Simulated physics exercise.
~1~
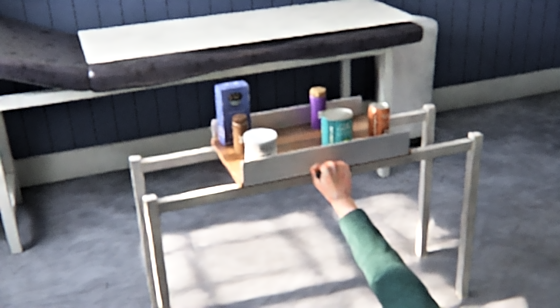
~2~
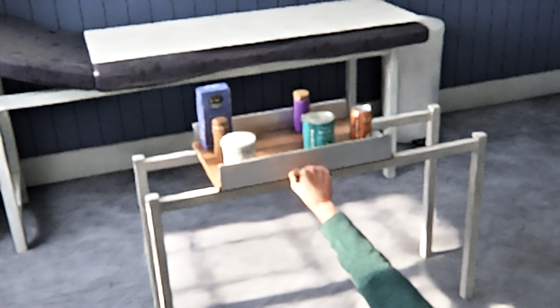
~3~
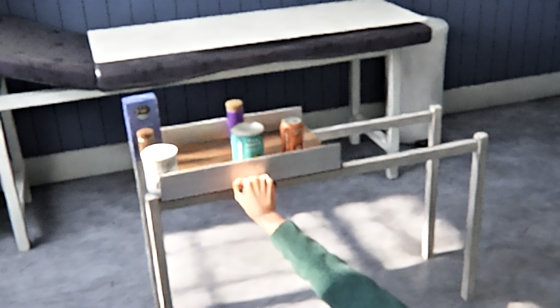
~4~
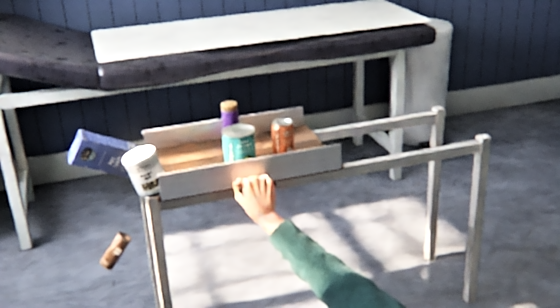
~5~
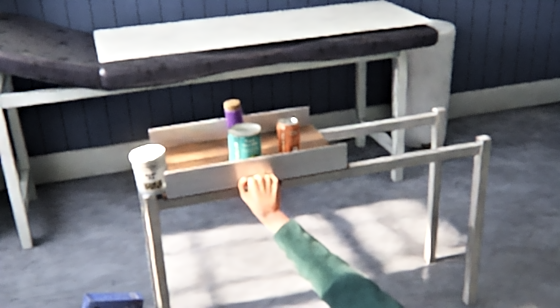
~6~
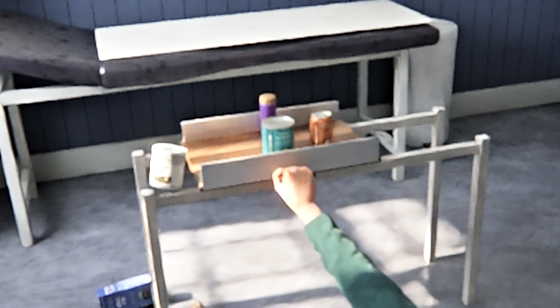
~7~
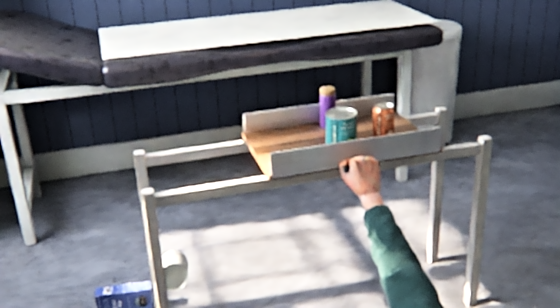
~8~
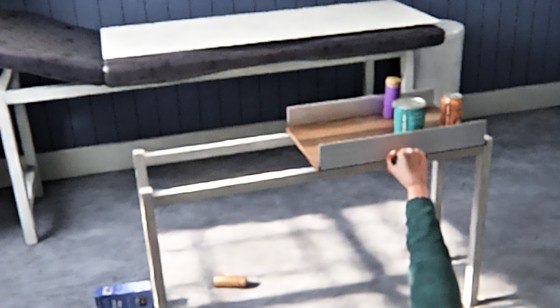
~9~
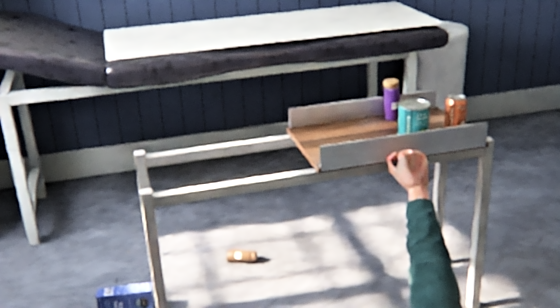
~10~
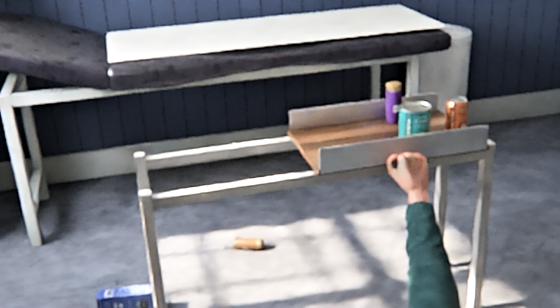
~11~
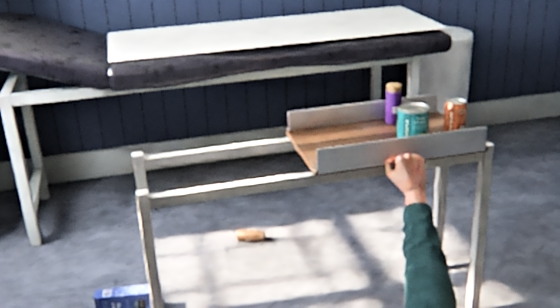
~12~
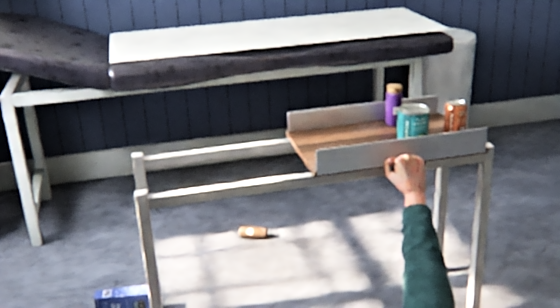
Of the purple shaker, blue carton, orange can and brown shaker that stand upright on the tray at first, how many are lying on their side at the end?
Two of them are lying on their side at the end, the blue carton and the brown shaker, both on the floor.
